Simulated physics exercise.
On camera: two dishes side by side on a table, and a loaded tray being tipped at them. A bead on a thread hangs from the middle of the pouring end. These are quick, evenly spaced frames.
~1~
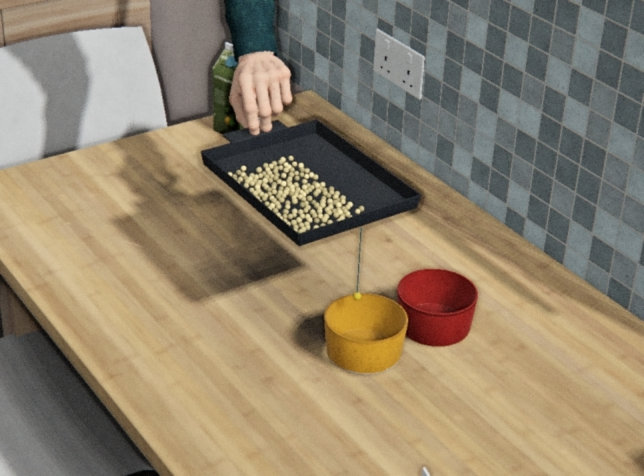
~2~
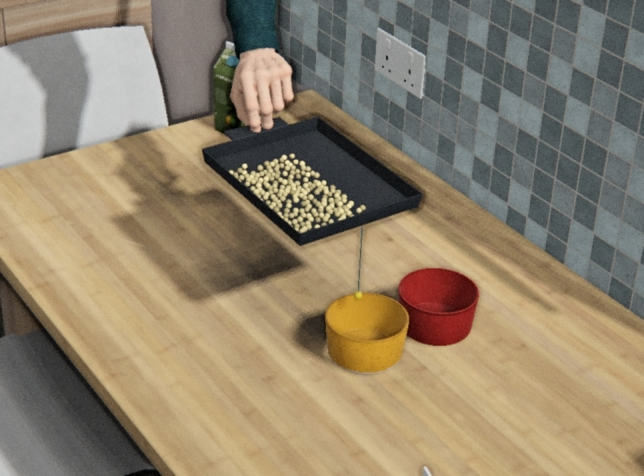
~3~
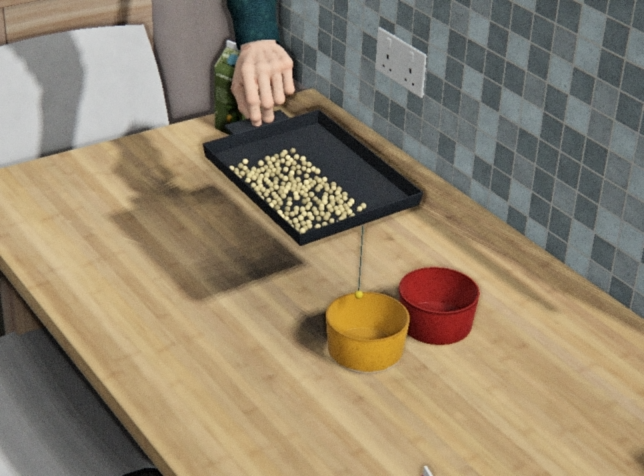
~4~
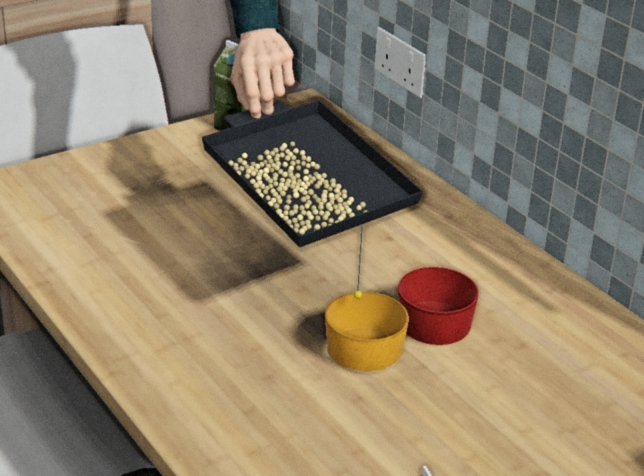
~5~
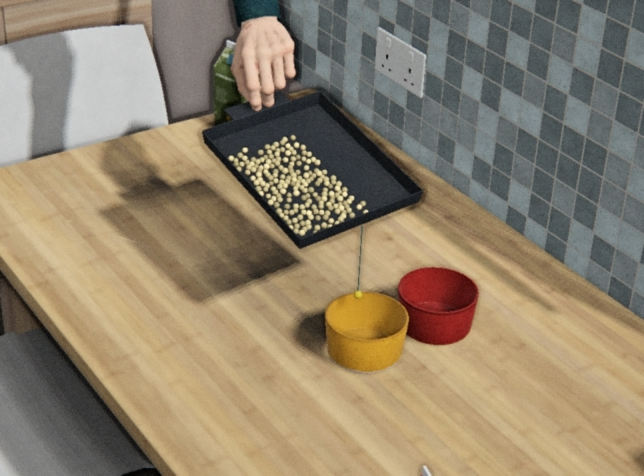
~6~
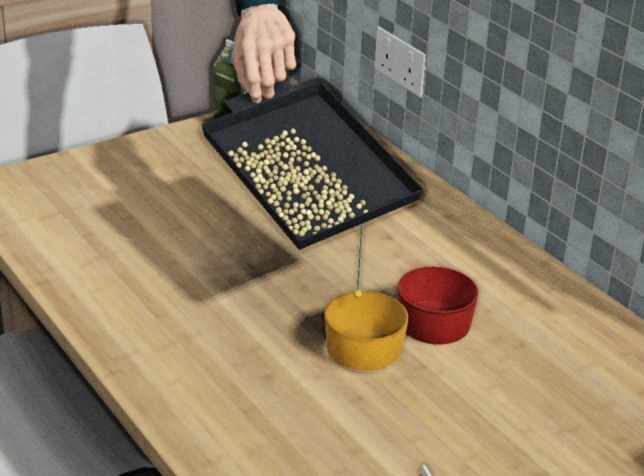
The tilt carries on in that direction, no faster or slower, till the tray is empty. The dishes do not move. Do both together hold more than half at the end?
In the dishes lies less than half of it.
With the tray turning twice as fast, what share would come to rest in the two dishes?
Near 10 %.
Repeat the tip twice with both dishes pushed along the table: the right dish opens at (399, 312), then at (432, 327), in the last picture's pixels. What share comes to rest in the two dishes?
About 90 and 10 per cent.
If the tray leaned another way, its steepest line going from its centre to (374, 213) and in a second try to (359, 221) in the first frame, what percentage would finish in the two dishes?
In turn 90 and 60 in a hundred.
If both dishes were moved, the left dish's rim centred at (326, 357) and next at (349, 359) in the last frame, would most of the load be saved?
First under half, then not half.
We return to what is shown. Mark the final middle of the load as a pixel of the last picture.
Close to (303, 377).
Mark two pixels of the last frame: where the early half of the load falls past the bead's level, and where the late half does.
Around (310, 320) and then (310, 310).
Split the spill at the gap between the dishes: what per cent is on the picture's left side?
Close to 100 per cent.
Just after the last frame, tray tipped steeply; every one on the tray.
A moment on, tray tipped right over; the larger part on the tray; just a few outside both; roughly a quarter in the air.
Further on, tray tipped past a quarter turn; about a tenth in the left dish; almost all outside both.
When it is over, tray tipped past a quarter turn; about a tenth in the left dish; not one in the right dish; almost all outside both.
